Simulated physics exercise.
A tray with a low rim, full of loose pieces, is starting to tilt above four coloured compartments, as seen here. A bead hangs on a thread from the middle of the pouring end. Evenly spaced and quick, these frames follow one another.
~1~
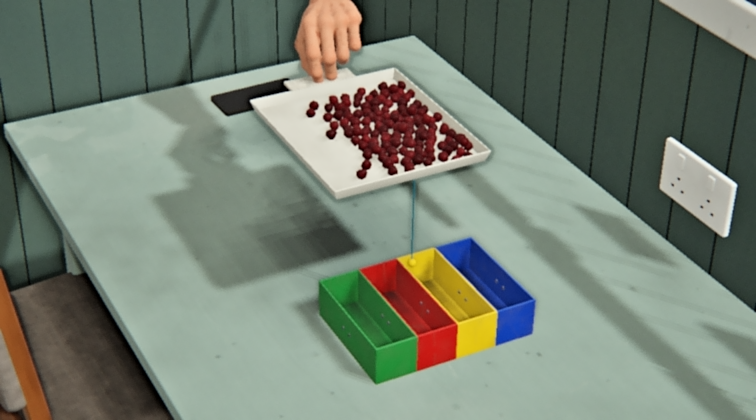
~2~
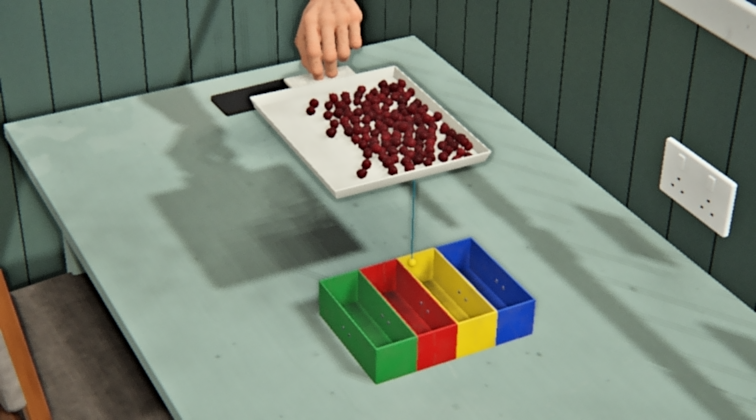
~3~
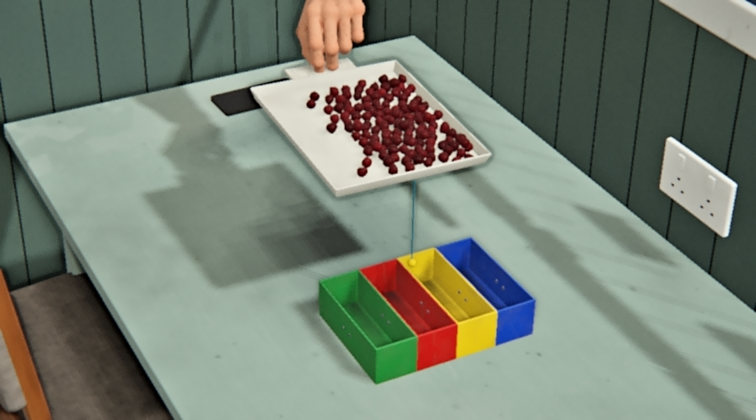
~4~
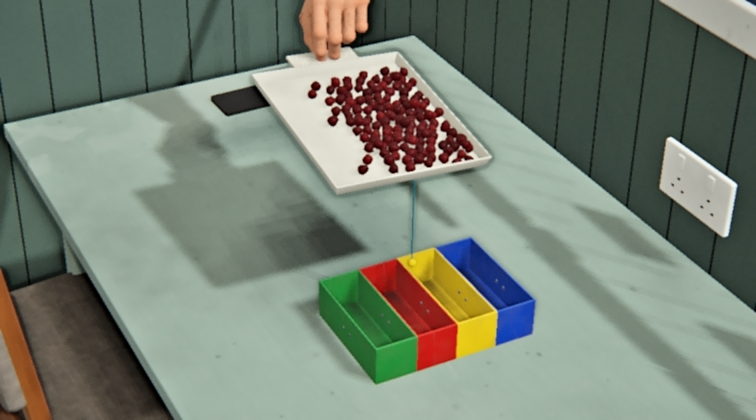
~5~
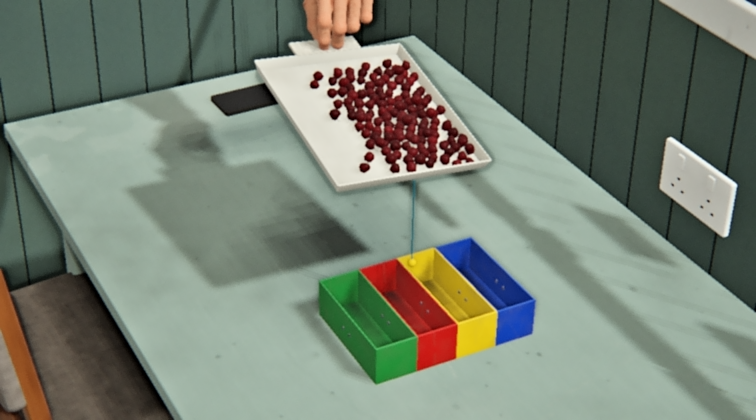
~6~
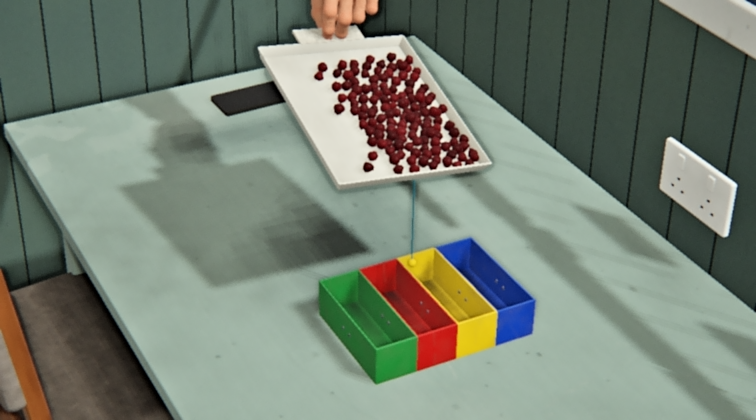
In the video, a hand holds a white tray of small dark red pieces above green, red, yellow and blue compartments, then gradually raises its handle end, tilting the tray toward the right front corner as the pieces shift slightly.
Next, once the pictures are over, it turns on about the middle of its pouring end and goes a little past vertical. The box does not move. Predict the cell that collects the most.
I would say the blue cell.
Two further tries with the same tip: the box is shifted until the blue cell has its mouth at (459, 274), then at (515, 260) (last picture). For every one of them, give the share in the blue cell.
First position: Some 30 %; second position: Some 30 %.
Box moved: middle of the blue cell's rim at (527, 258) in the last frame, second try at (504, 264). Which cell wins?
The cell in yellow; the cell in blue.
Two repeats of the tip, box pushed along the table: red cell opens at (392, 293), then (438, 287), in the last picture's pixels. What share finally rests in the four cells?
In order, about 60 and 100 in a hundred.
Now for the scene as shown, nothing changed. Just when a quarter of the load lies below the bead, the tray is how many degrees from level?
85°, roughly.
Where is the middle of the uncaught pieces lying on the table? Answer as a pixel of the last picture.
Centre, final frame: Roughly (570, 302).
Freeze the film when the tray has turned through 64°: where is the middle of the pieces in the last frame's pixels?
I'd put the middle of the pieces at roughly (439, 118).
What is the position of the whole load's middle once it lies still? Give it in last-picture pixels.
The centre comes to rest near (493, 309).
Shortly afterwards, tray tipped steeply; all but a few on the tray; only a few in the blue cell; only a few falling or outside the box.
Next, tray tipped past a quarter turn; near half in the blue cell; near a quarter in the yellow cell; only a few in the red cell; near a third falling or outside the box.
Some moments later, tray tipped past a quarter turn; near half in the blue cell; near a quarter in the yellow cell; only a few in the red cell; near a quarter falling or outside the box.
In the end, tray tipped past a quarter turn; near half in the blue cell; near a quarter in the yellow cell; only a few in the red cell; none at all in the green cell; near a quarter outside the box.
